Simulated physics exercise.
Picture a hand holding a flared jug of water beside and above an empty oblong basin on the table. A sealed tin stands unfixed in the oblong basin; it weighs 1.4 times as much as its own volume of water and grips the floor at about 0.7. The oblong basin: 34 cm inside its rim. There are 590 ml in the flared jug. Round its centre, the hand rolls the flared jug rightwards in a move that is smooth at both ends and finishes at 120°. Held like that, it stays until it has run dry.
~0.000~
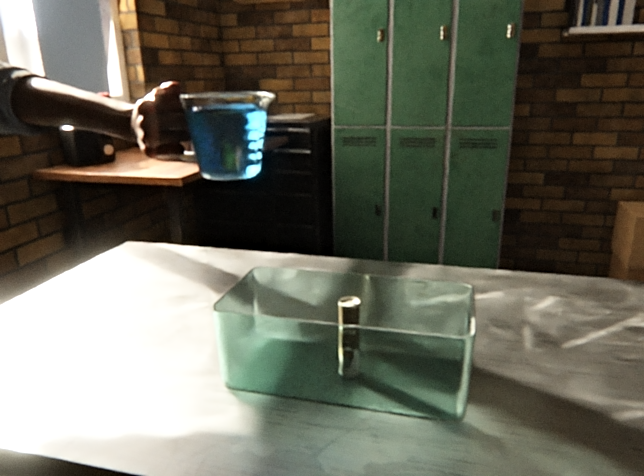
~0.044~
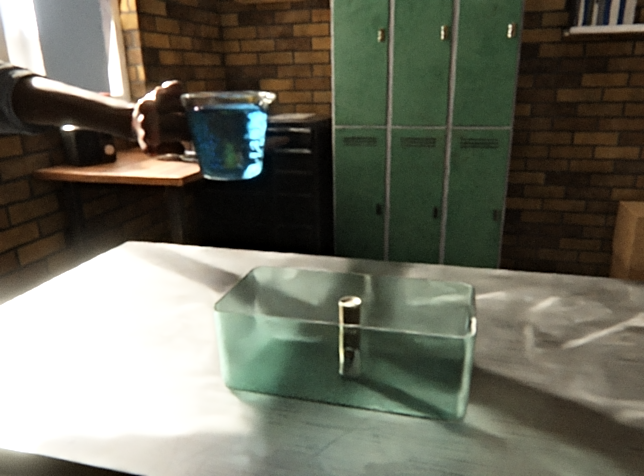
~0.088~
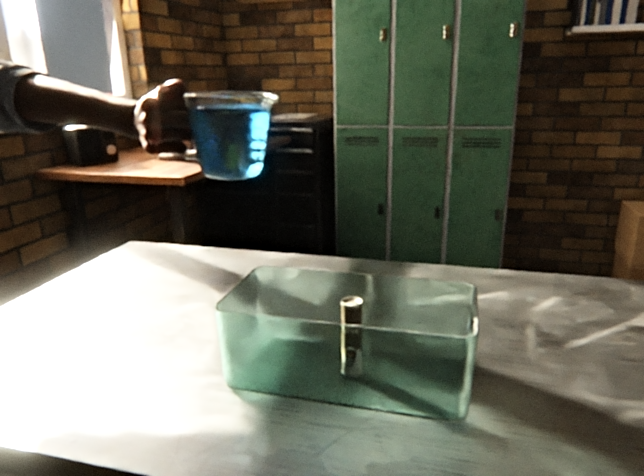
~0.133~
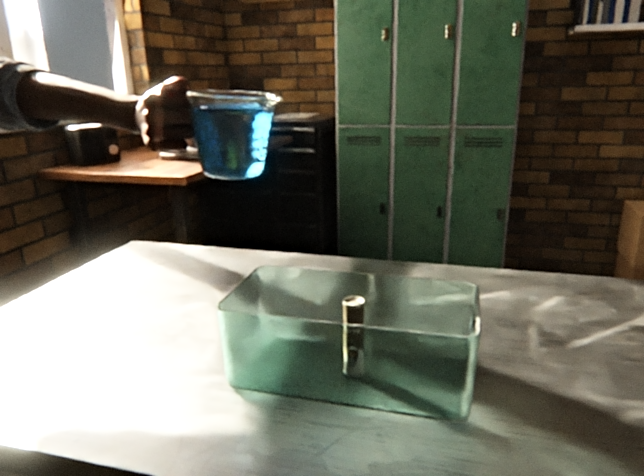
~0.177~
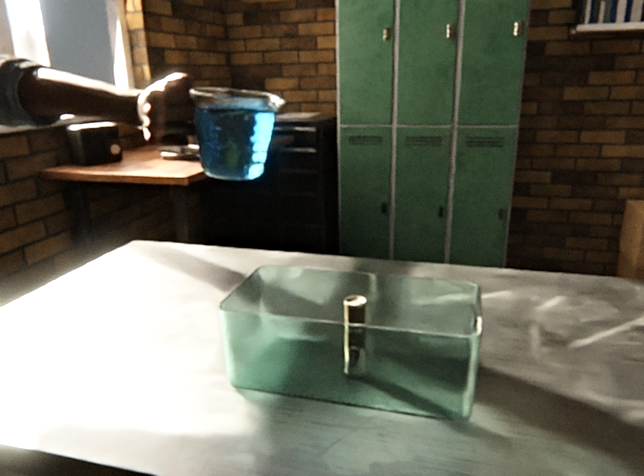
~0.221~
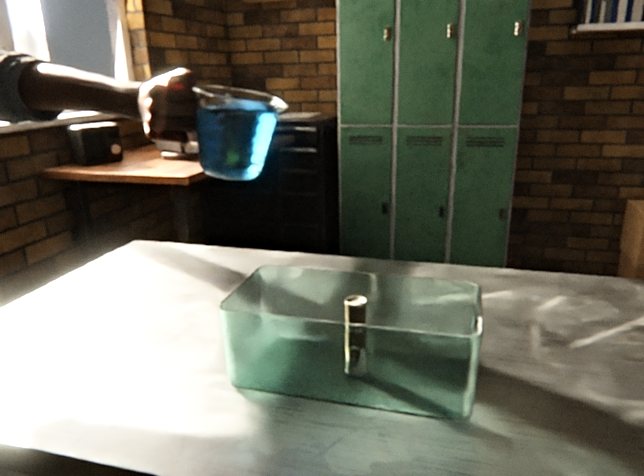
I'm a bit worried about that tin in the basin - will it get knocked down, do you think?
It tips over.
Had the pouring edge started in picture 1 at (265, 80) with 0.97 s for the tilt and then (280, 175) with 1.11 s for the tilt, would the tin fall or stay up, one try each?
In the first try it comes down; in the second it remains standing.
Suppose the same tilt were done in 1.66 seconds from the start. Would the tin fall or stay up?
Then the tin tumbles.
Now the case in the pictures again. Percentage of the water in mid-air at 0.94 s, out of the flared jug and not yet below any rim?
About 22 % of the total.
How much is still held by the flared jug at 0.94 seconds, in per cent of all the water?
Around 6 in a hundred is still there.
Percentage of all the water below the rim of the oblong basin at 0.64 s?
Close to 6 in a hundred.
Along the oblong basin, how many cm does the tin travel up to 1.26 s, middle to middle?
Roughly 9 cm.
By 0.64 s the tilt is 74° and 64 per cent is still to pour; the tin stands where it began.
By 0.94 s the tilt is 113° and 6 per cent is still to pour; the tin stands 2 cm from where it began.
By 1.26 s the tilt is 120° and 0 per cent is still to pour; the tin lies on its side.
By 1.61 s the tilt is 120° and 0 per cent is still to pour; the tin lies on its side.
At rest the tin lies on its side.
